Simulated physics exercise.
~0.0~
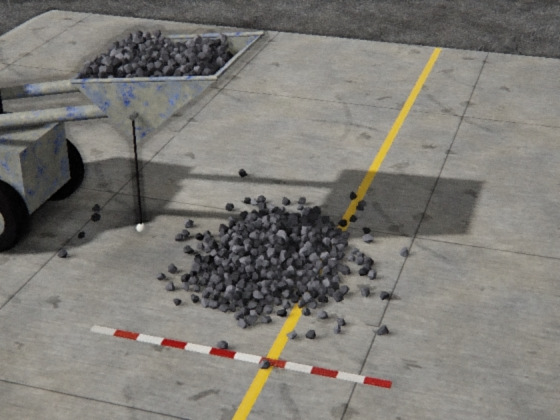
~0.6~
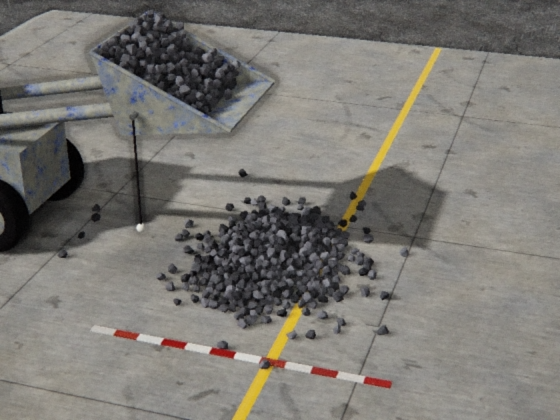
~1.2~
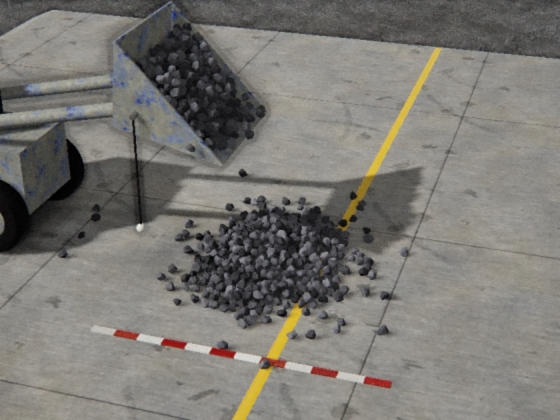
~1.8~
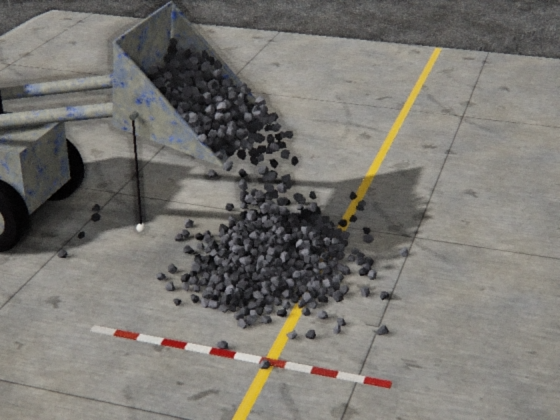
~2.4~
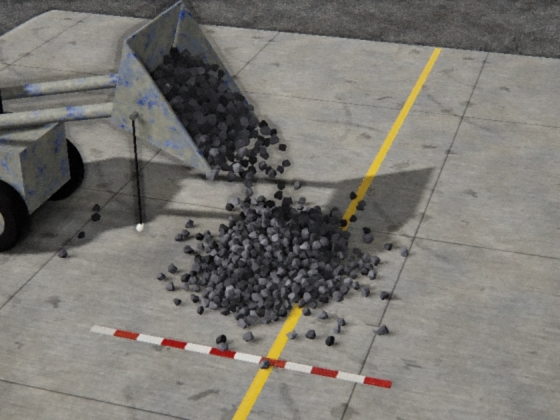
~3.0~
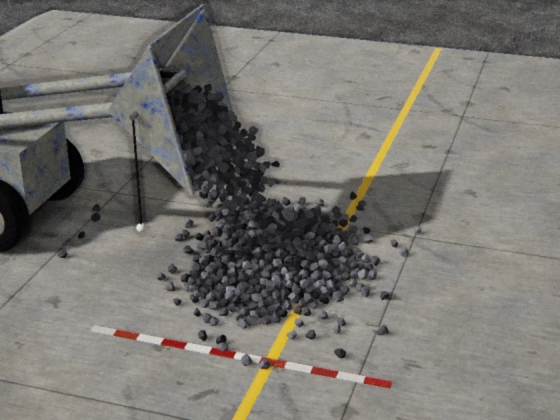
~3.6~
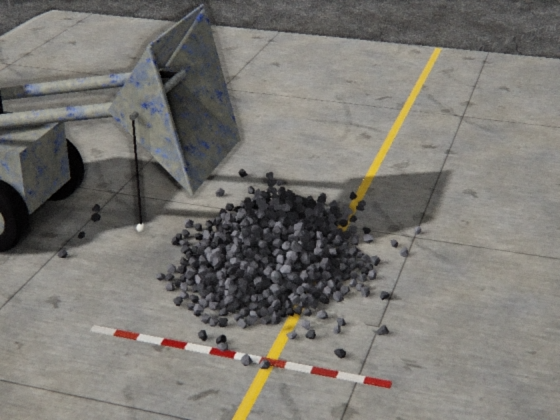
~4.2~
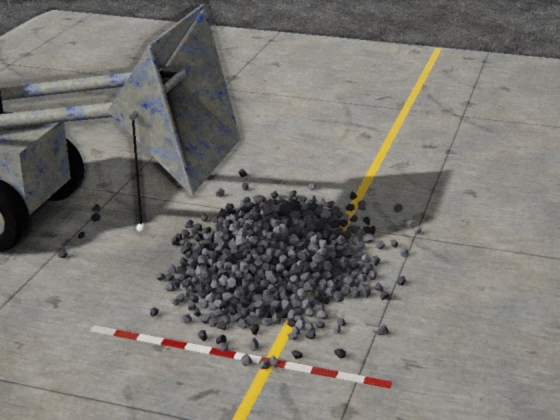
At the start, a loader's pale, blue-flecked bucket full of dark grey stones hangs above a concrete floor, beside a loose heap lying across a yellow line. The bucket tips forward to the right, and its stones slide toward the lower lip while the heap stays unchanged. It pauses at a slope as stones begin spilling onto the top of the heap. Then it tips more steeply, and the rest pour out in a dense stream, some rolling outward toward the red-and-white staff. Finally the emptied bucket hangs still over a broader heap, with most stones left of the line.
